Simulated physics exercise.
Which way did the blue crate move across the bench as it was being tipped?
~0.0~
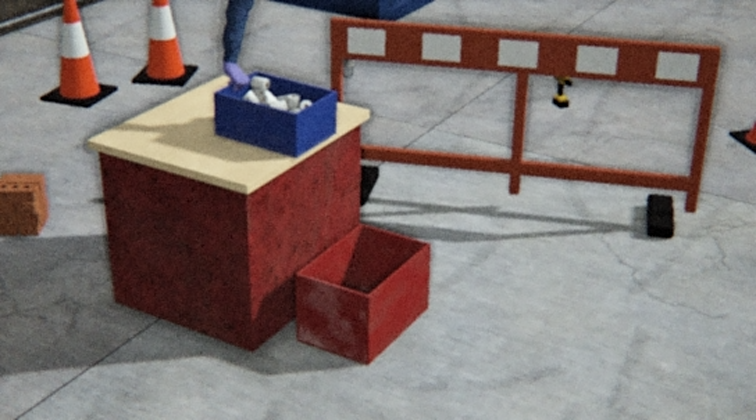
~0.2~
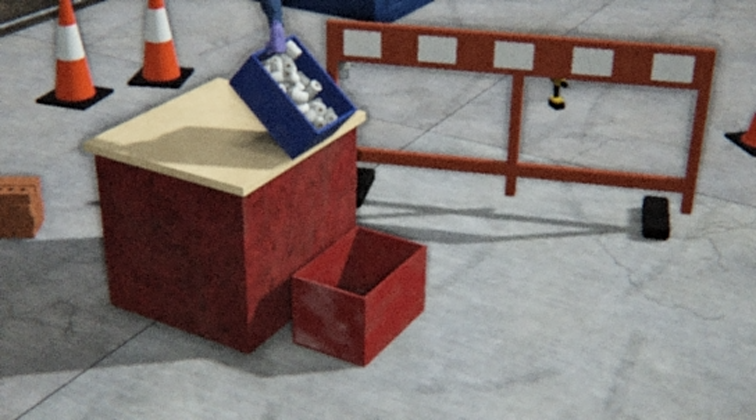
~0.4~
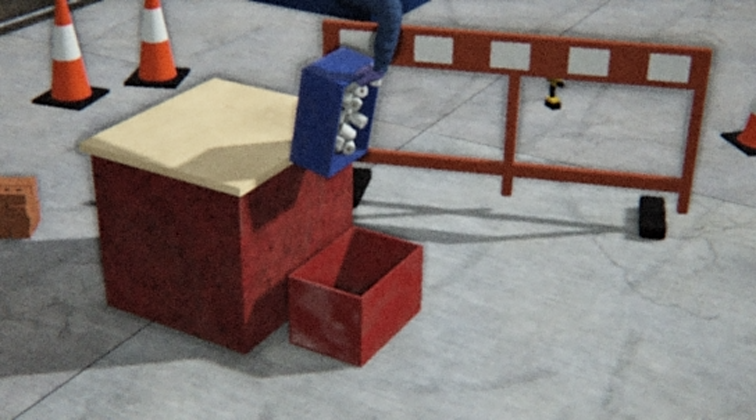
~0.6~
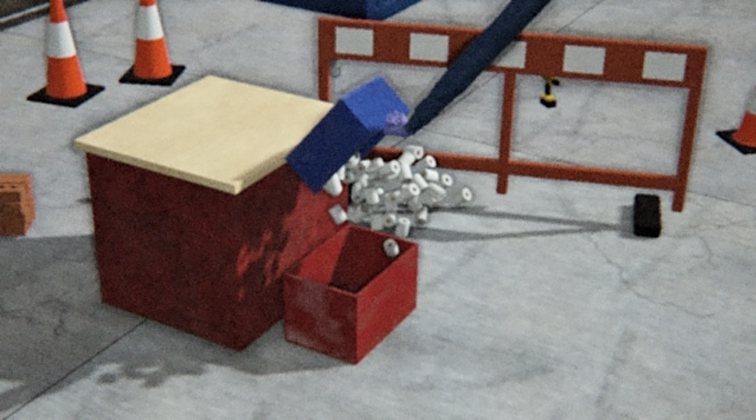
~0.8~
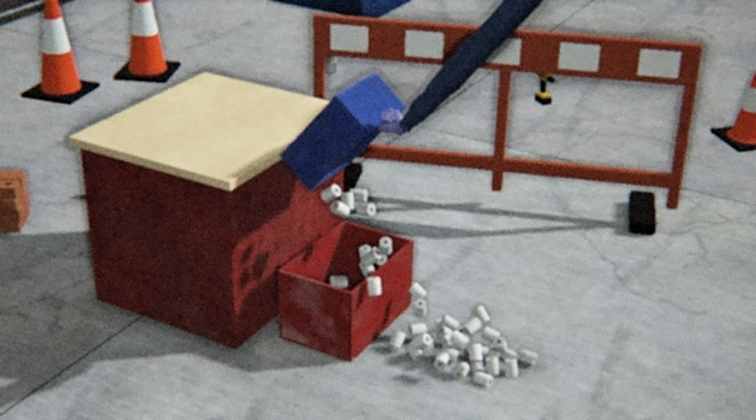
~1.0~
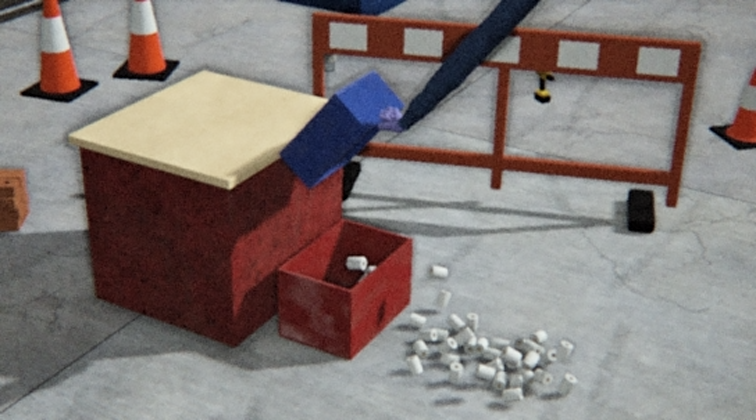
It moved to the right, ending up tipped over at the bench's right-hand edge.
A blue crate full of small white rolls, held by a dark blue arm, tipped over the right edge of a bench and poured them out; some dropped into the red bin below, but most ended up scattered on the ground beyond it.
